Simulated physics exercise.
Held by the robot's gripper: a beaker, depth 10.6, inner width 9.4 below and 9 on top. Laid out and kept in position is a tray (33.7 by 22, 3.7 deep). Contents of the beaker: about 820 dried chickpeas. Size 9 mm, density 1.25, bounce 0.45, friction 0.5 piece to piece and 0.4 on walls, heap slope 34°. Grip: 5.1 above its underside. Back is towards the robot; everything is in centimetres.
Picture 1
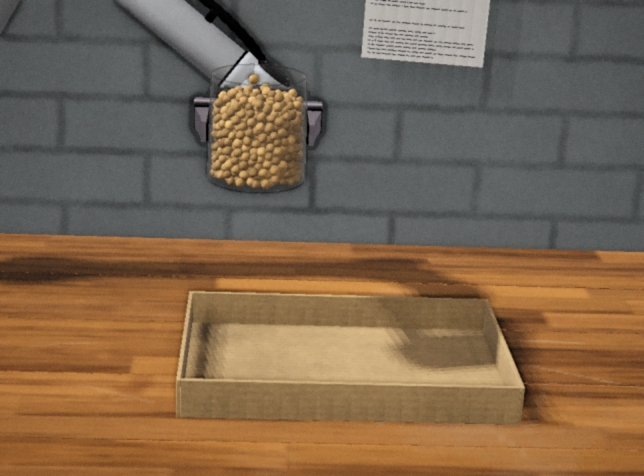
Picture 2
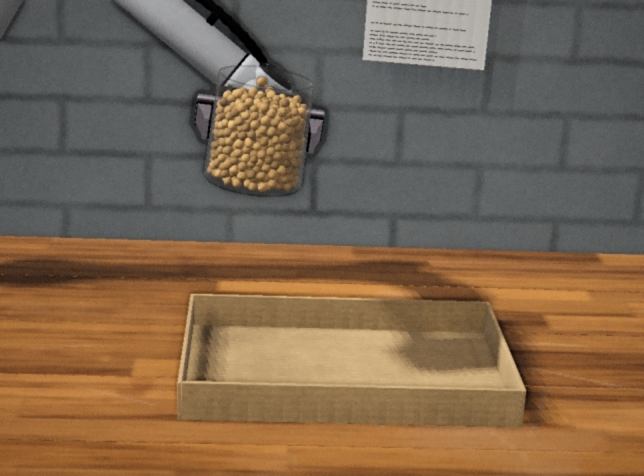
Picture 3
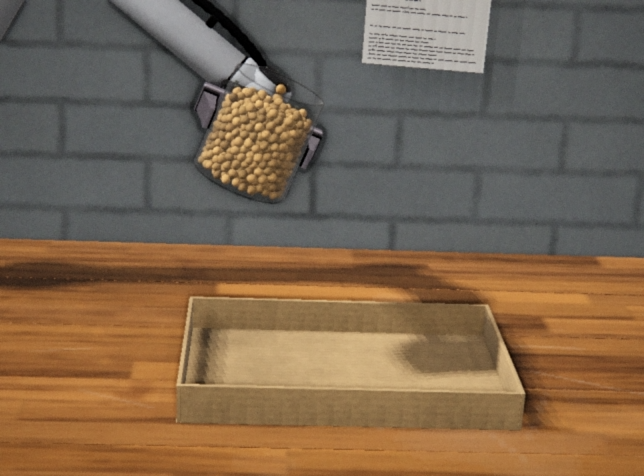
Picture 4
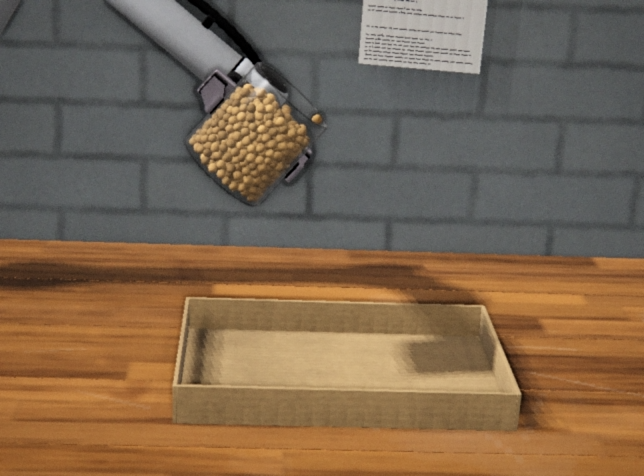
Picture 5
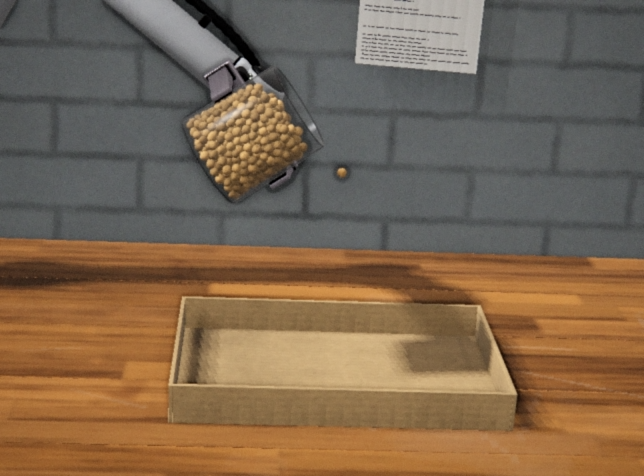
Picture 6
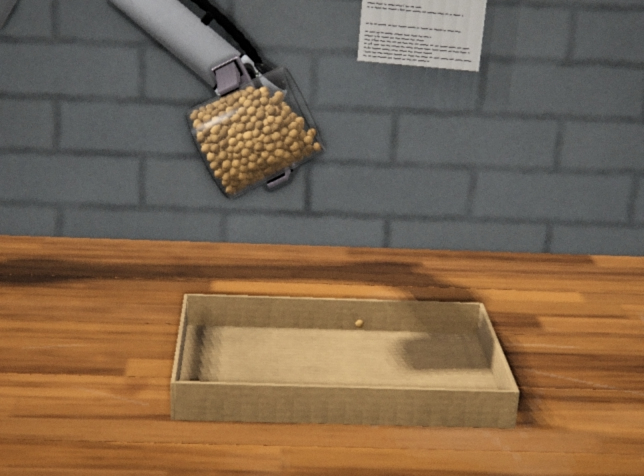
A robot arm reaches in from the upper left, its gripper holding a clear beaker of tan chickpeas before a grey brick wall with a printed sheet, seen from the front and slightly above. Below, an empty, shallow beige tray rests on a brown wooden counter. The arm tilts the beaker steadily rightward, the chickpeas shift toward its rim, and a single one drops into the tray.
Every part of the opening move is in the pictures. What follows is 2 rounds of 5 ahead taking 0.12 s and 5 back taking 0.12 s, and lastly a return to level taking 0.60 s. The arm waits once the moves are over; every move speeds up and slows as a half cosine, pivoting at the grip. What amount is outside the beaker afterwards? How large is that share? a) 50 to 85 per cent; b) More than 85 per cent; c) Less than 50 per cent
c, less than 50 per cent.
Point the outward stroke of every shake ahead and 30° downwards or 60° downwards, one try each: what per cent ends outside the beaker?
Result: Approx. 15 % and 5 %, one try each.
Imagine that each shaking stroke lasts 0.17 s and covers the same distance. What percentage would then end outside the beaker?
15 %.
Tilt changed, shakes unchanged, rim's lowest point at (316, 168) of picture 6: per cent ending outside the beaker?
The share is around 70 %.
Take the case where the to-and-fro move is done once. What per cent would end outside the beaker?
Then roughly 20 percent.
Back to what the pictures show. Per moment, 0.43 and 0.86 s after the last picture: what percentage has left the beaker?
At the first time about 25 per cent, at the second about 30 per cent.
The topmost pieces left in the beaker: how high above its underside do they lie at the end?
About 8.5 cm.
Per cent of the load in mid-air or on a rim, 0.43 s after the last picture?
I'd reckon close to 5 per cent.
Then, 0.43 s after the last picture, tilted 61° forward, highest piece 29 above the table; 633 in the beaker, 141 in the tray, 4 on the table or floor, 41 in flight or on a rim.
Then, 0.86 s after the last picture, tilted 18° forward, highest piece 31 above the table; 555 in the beaker, 255 in the tray, 8 on the table or floor, 1 in flight or on a rim.
Then, 1.28 s after the last picture, level, highest piece 30 above the table; 555 in the beaker, 256 in the tray, 8 on the table or floor.
Then, 2.33 s after the last picture, level, highest piece 30 above the table; 555 in the beaker, 256 in the tray, 8 on the table or floor.
Final count, 555 in the beaker, 256 in the tray, 8 on the table or floor. That is 32 % outside the beaker.
